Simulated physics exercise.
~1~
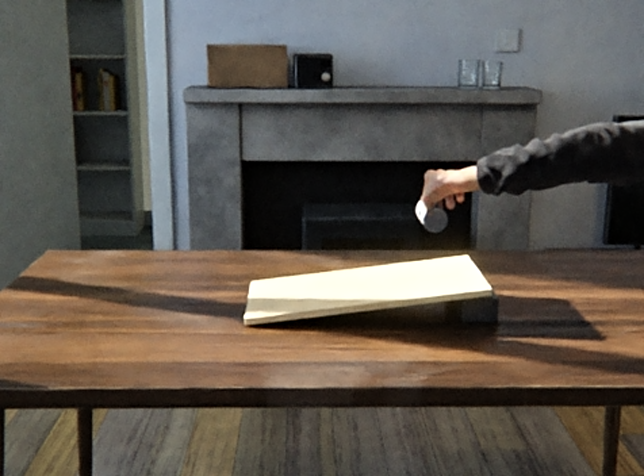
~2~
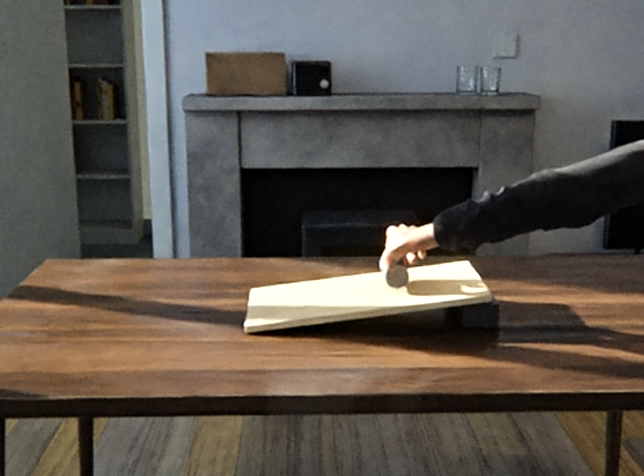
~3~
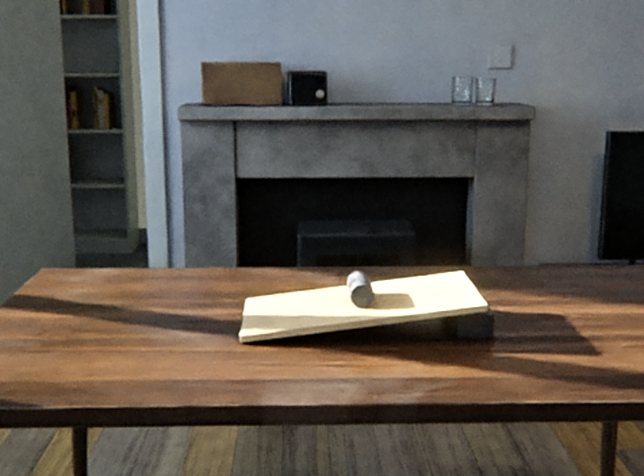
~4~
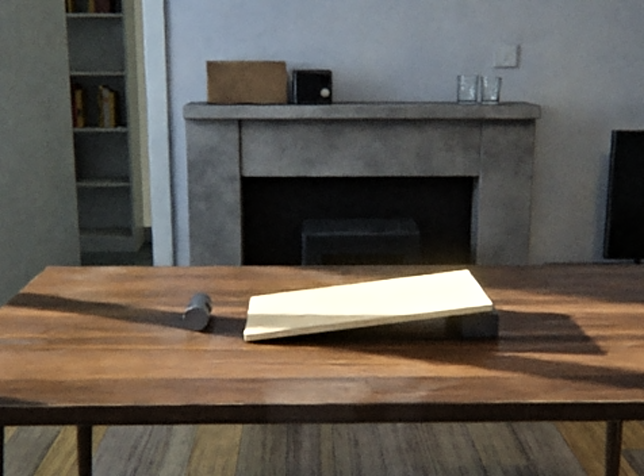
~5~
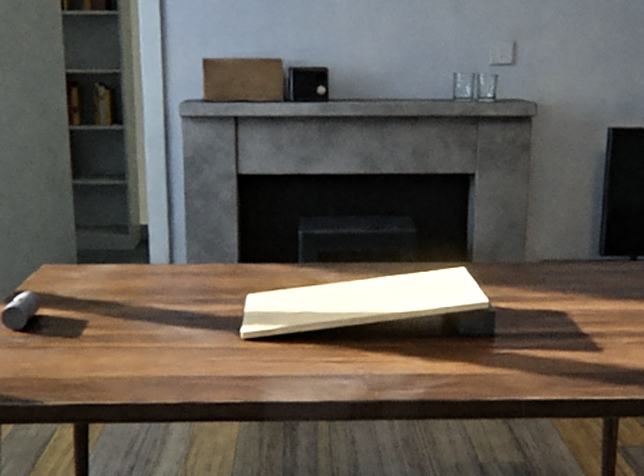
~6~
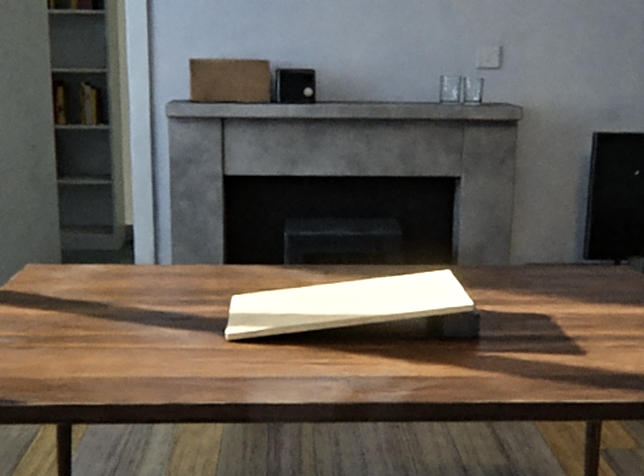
A hand setting a grey cylinder on a propped-up board, the cylinder rolling down left across the table and out of view.
